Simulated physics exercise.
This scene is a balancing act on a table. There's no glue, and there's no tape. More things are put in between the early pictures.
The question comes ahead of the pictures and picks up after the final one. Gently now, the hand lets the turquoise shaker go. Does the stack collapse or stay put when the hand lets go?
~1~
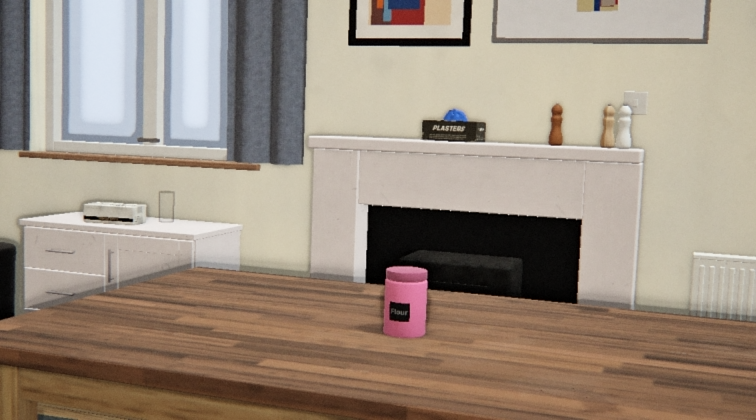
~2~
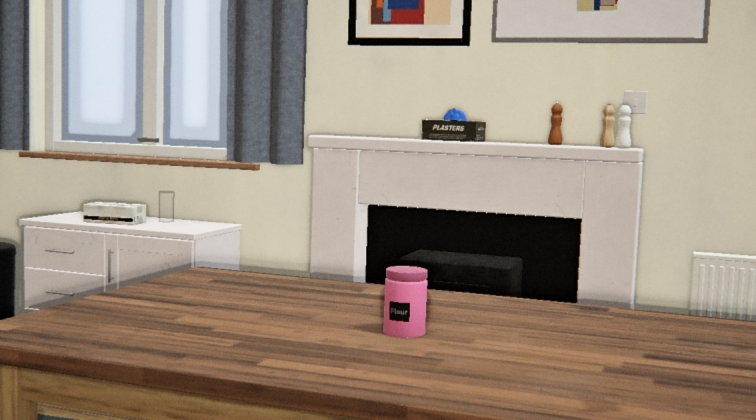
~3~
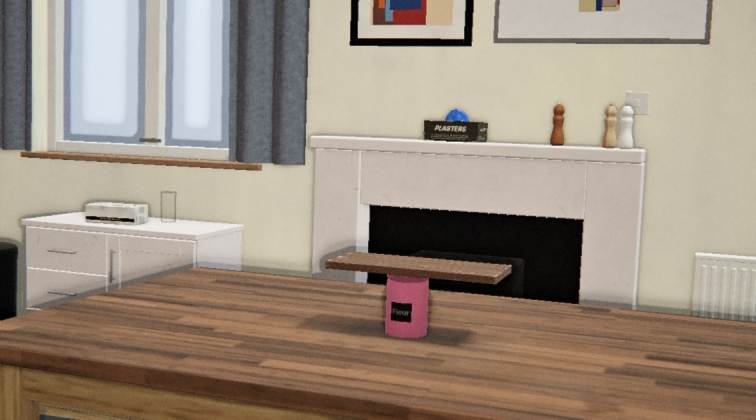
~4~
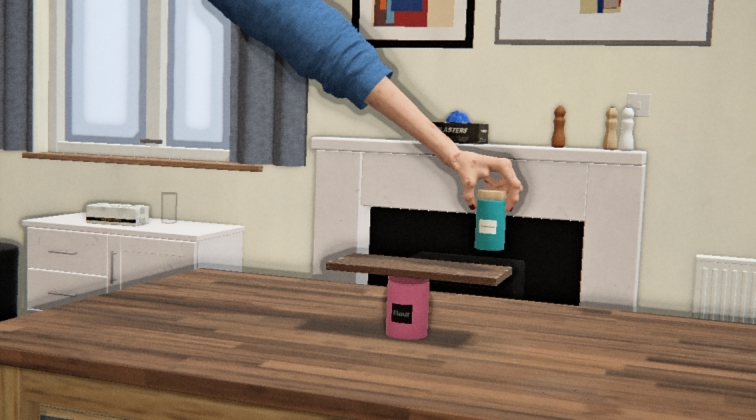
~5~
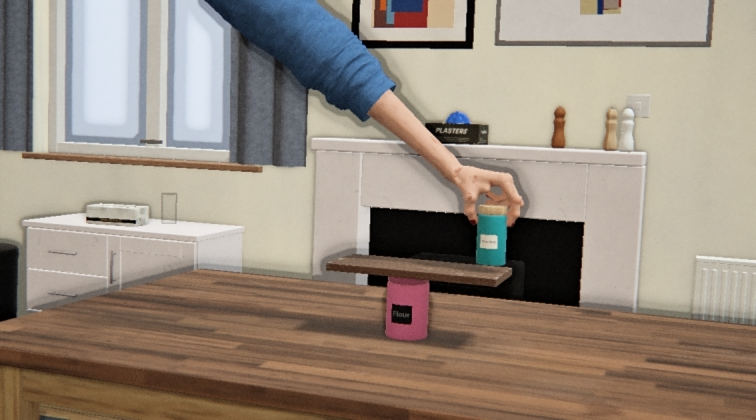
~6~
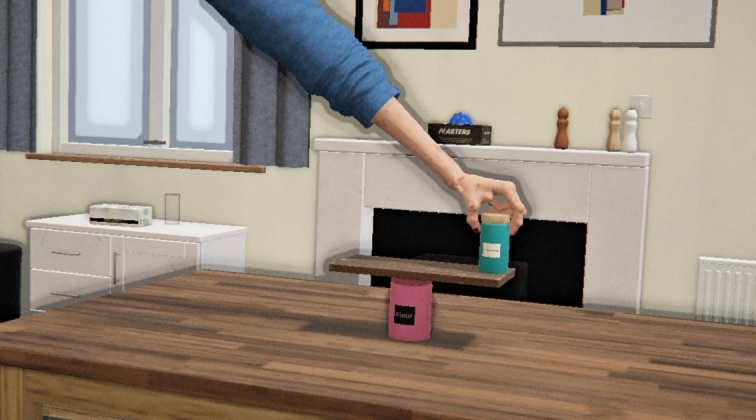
Turns out something tips or drops there.
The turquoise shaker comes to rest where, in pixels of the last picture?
It ends up close to (565, 339).
Then, 0.60 s after the last picture, turquoise shaker now fallen; brown board tipped 33° from how it was.
Then, 0.80 s after the last picture, brown board tipped 43° from how it was.
Then, 1.00 s after the last picture, brown board now fallen.
At rest, fallen, brown board and turquoise shaker; pink jar in place. Seen from the same camera at the end, turquoise shaker near (565, 339). The stack comes apart.
